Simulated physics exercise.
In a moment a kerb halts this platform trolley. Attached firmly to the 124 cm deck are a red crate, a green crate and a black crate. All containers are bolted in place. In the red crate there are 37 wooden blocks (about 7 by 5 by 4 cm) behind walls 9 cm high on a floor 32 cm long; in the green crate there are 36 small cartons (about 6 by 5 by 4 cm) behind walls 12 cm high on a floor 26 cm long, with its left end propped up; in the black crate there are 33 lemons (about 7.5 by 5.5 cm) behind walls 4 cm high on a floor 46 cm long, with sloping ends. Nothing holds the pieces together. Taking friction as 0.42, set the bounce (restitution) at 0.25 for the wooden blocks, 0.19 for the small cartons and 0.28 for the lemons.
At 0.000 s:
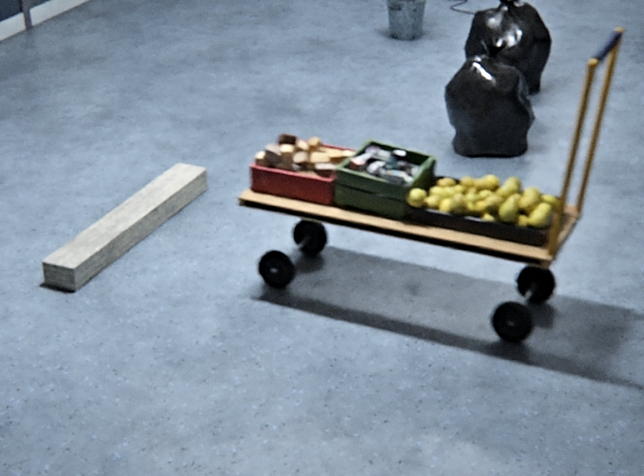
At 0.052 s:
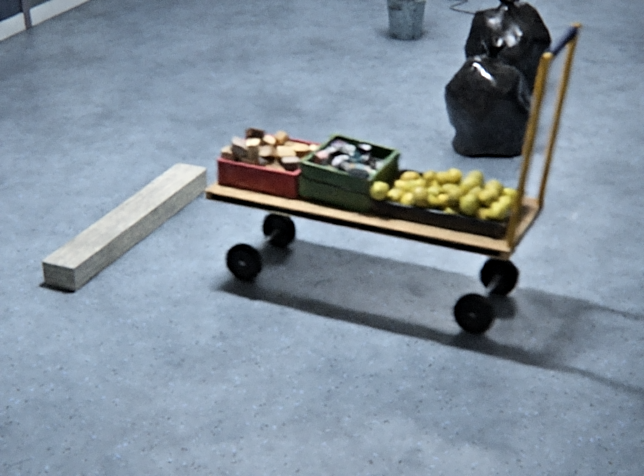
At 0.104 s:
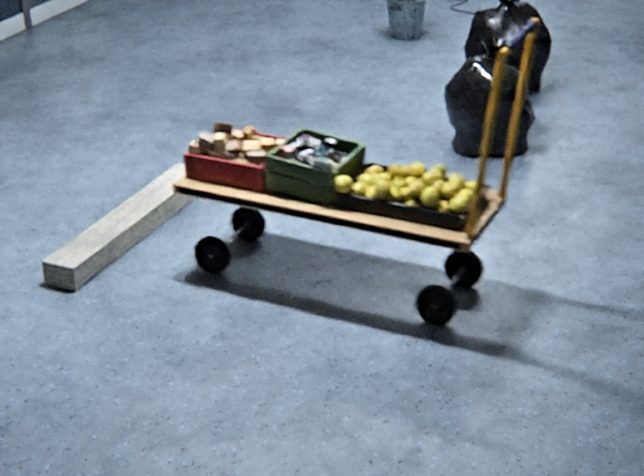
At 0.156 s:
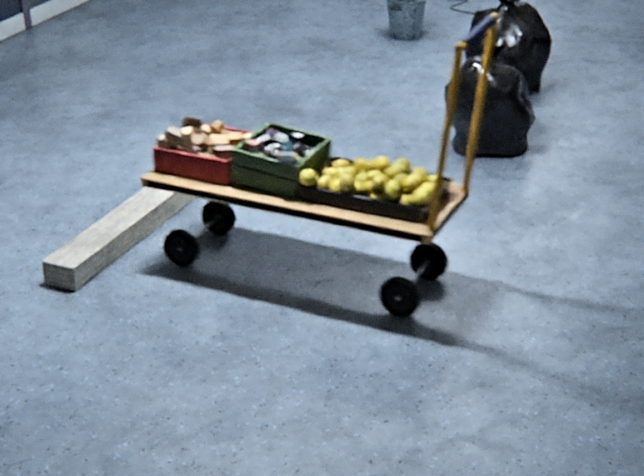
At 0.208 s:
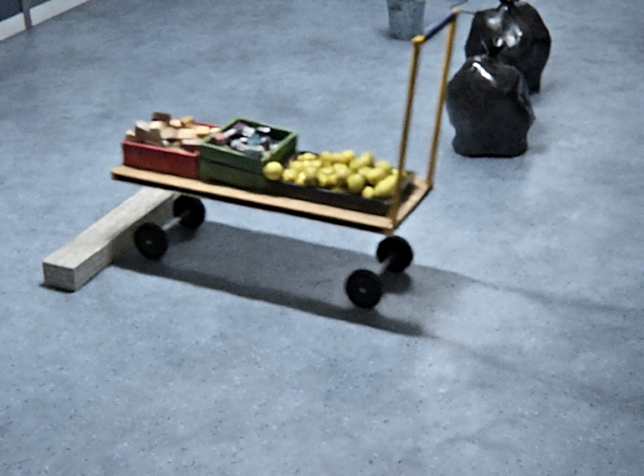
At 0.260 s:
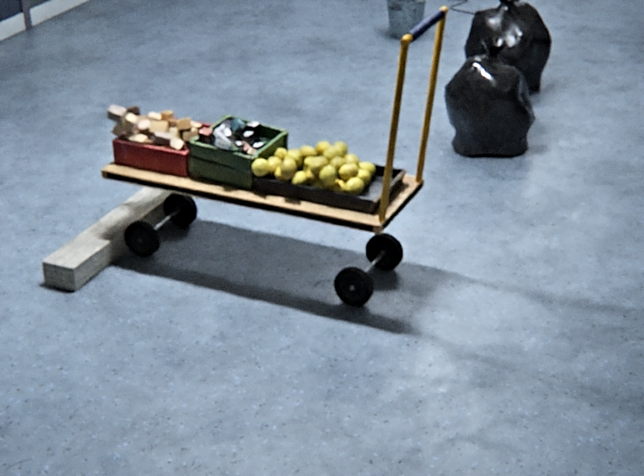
A platform trolley with a yellow-orange handle rolls across a blue-grey floor, seen from above and to one side by a still camera. On its wooden deck sit a red crate of wooden blocks, a green crate of small packages and a black crate of lemons, with a pale kerb at left and black bags behind. It travels left, halts against the kerb, and the blocks shift leftward, one clearing the red crate's rim.
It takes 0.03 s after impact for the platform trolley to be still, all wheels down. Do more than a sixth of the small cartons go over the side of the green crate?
No.
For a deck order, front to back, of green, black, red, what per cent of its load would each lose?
Red crate 20 %, green crate 10 %, black crate 30 %.
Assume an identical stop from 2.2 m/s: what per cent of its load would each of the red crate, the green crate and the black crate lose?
Red crate 10 %, green crate 10 %, black crate 20 %.
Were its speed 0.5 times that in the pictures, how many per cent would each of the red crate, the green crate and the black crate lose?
Then the red crate sheds 10 per cent, the green crate 0 per cent, and the black crate 20 per cent.
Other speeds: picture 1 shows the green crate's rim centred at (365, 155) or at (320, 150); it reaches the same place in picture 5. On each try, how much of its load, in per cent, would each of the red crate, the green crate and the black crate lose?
Red crate: 20 / 10 percent; green crate: 0 / 0 percent; black crate: 30 / 20 percent.
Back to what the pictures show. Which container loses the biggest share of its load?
That would be the black crate.
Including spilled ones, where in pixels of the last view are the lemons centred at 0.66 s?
Centred roughly at (296, 172).
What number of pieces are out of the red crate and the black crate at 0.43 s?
The red crate is at about 6 and the black crate at about 8.
After 0.31 s, the red crate is down by 4 of 37, the green crate is down by 1 of 36 and the black crate is down by 4 of 33.
After 0.43 s, the red crate is down by 6 of 37, the green crate is down by 2 of 36 and the black crate is down by 7 of 33.
After 0.66 s, the red crate is down by 7 of 37, the green crate is down by 3 of 36 and the black crate is down by 9 of 33.
Final count (at 1.16 s), the red crate is down by 7 of 37, the green crate is down by 3 of 36 and the black crate is down by 11 of 33. Asked share, 3 of 36, 8 per cent.
